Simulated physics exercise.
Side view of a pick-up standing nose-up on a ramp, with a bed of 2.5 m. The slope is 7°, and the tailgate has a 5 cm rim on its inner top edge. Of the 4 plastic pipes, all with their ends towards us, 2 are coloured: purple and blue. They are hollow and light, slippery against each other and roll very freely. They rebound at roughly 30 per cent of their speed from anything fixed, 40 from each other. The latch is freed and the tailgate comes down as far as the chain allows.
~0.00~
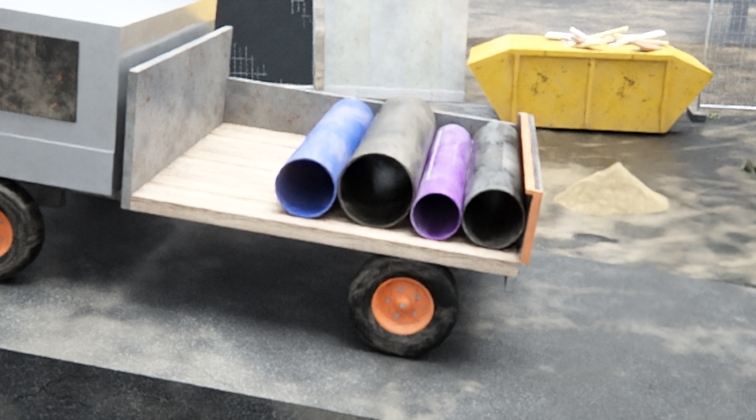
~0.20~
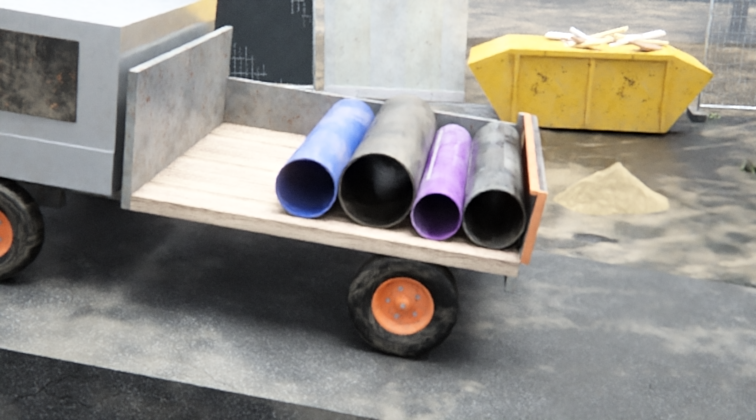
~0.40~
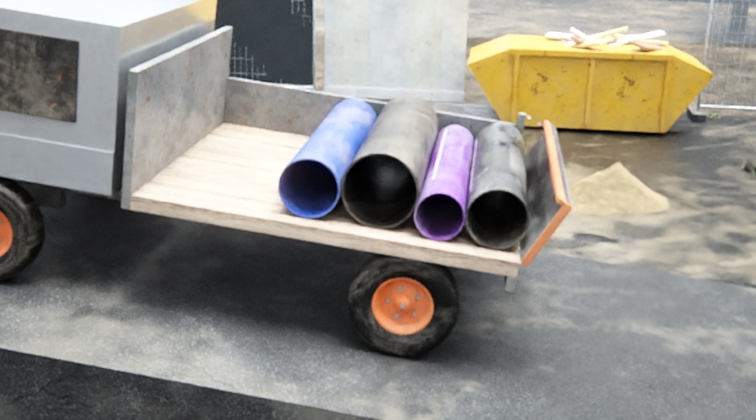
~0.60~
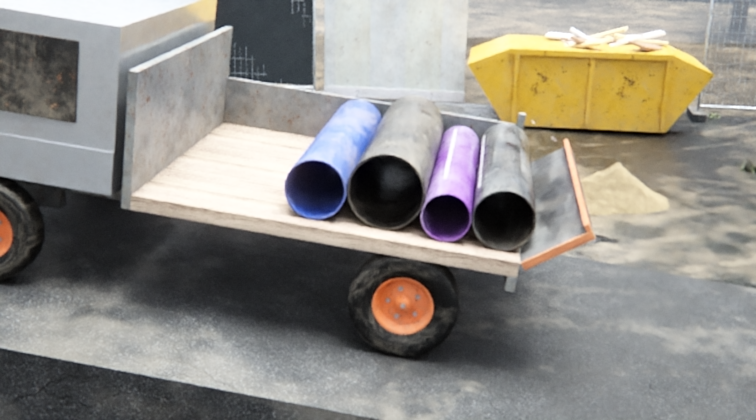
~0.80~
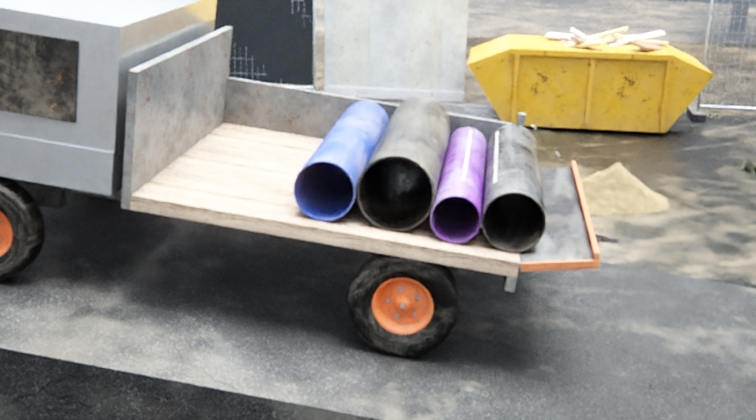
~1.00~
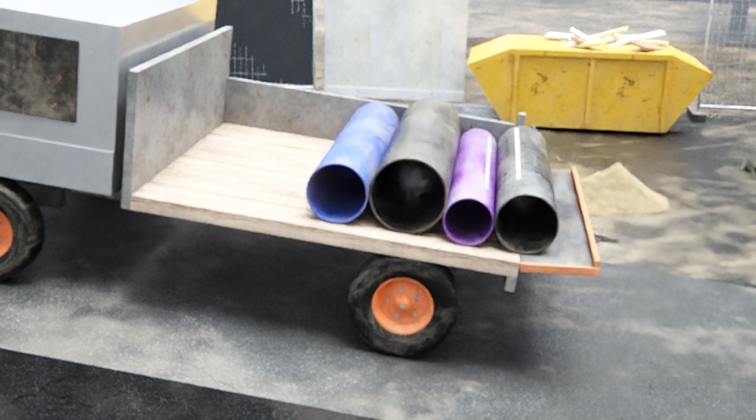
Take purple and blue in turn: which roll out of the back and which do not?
The purple one stays with the vehicle; the blue one remains aboard.
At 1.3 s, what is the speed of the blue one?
Near 0.5 m/s.
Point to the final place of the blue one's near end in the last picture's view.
Around (400, 204).
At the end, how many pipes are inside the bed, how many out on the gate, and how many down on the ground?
In that order: 2, 2, 0.
By 1.3 s, purple is on the bed, 20 cm short of the hinge, rolling right; blue is on the bed, 105 cm short of the hinge, rolling right; 0 of 4 are out.
By 1.5 s, purple is on the bed, 10 cm short of the hinge, rolling right; blue is on the bed, 95 cm short of the hinge, rolling right; 0 of 4 are out.
By 1.9 s, purple is on the gate, 5 cm past the hinge, rolling right; blue is on the bed, 80 cm short of the hinge, rolling right; 0 of 4 are out.
Finally (2.2 s), purple is on the gate, 5 cm past the hinge; blue is on the bed, 80 cm short of the hinge; 0 of 4 are out.
